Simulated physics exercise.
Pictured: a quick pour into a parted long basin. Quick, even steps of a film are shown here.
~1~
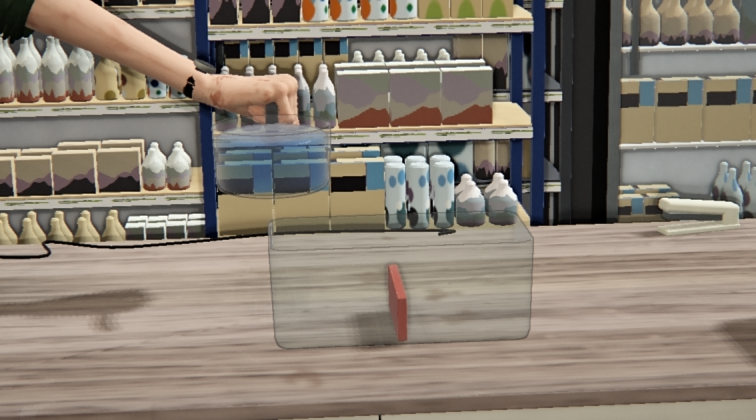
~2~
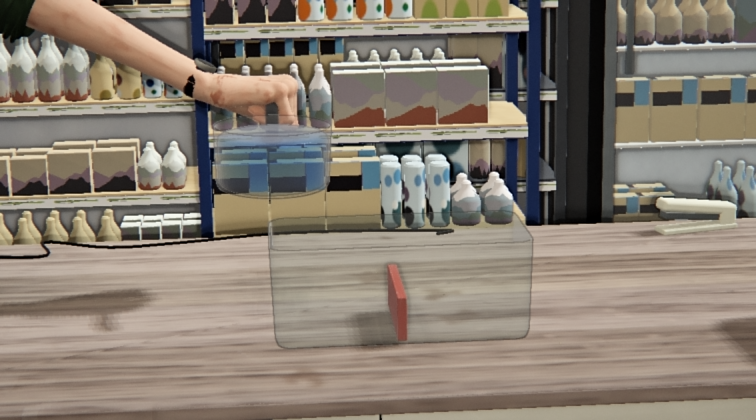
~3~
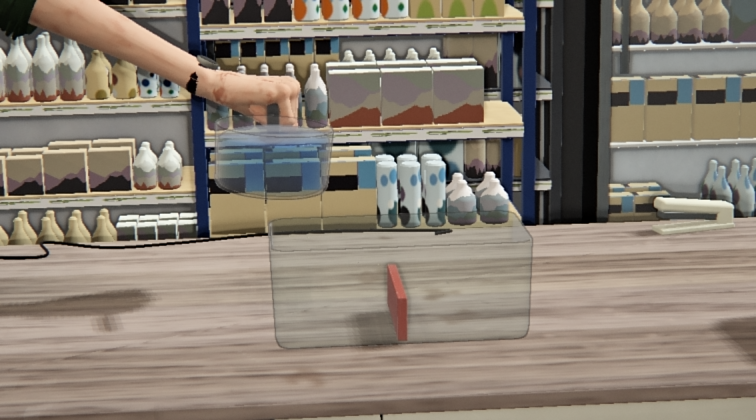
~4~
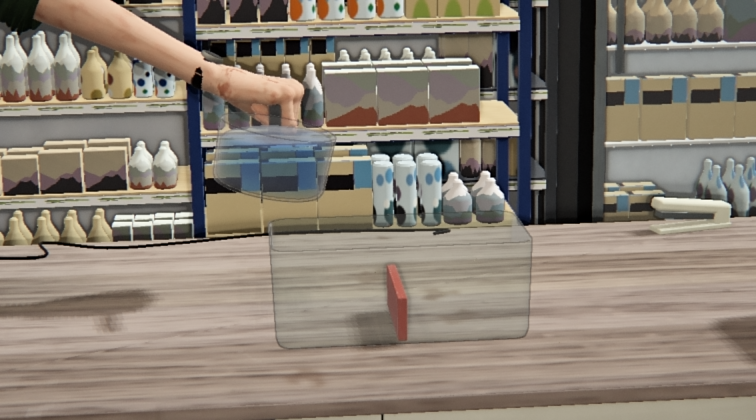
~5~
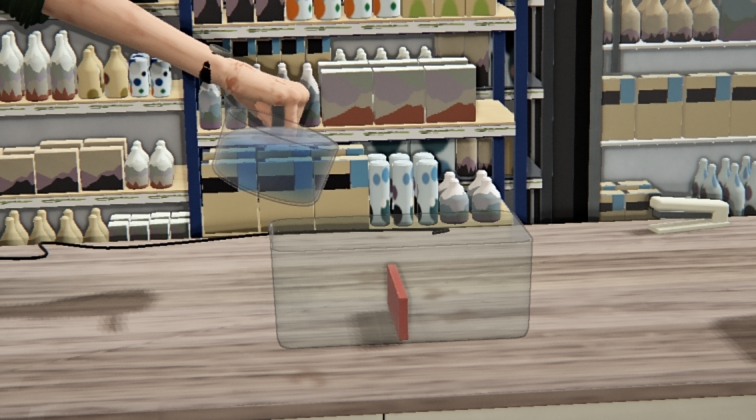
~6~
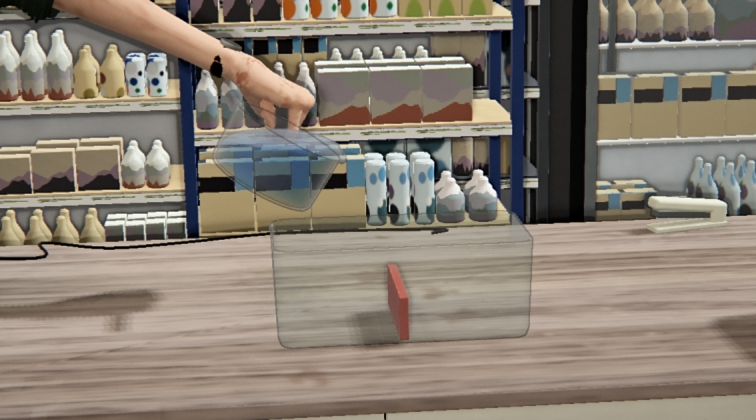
At first, a hand holds a clear, rounded bowl of bluish liquid nearly level above the left end of a long transparent basin with a small red wall inside. The hand then tilts the bowl steadily to the right, its right edge dipping lower, while the basin stays still on the wooden counter.
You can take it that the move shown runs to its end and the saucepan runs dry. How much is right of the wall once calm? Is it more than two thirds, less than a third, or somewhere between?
Falls short of a third.
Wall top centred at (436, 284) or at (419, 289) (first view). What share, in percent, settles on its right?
10 % then 10 %.
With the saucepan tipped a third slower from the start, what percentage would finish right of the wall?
About 25 %.
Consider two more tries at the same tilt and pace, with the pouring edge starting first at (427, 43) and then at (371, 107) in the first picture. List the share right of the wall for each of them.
About 75 and 80 per cent.
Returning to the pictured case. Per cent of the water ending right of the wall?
15 in a hundred.
A moment on, the saucepan is tipped on its side and 36 per cent is still to pour, 28 is left of the wall and 7 right of it.
Next, the saucepan is tipped on its side and 10 per cent is still to pour, 74 is left of the wall and 12 right of it.
Then the saucepan is tipped on its side and 3 per cent is still to pour, 80 is left of the wall and 13 right of it.
Later the saucepan is tipped on its side and 1 per cent is still to pour, 82 is left of the wall and 14 right of it.
Finally, 83 per cent lies left of the wall, 14 right of it and 3 outside.
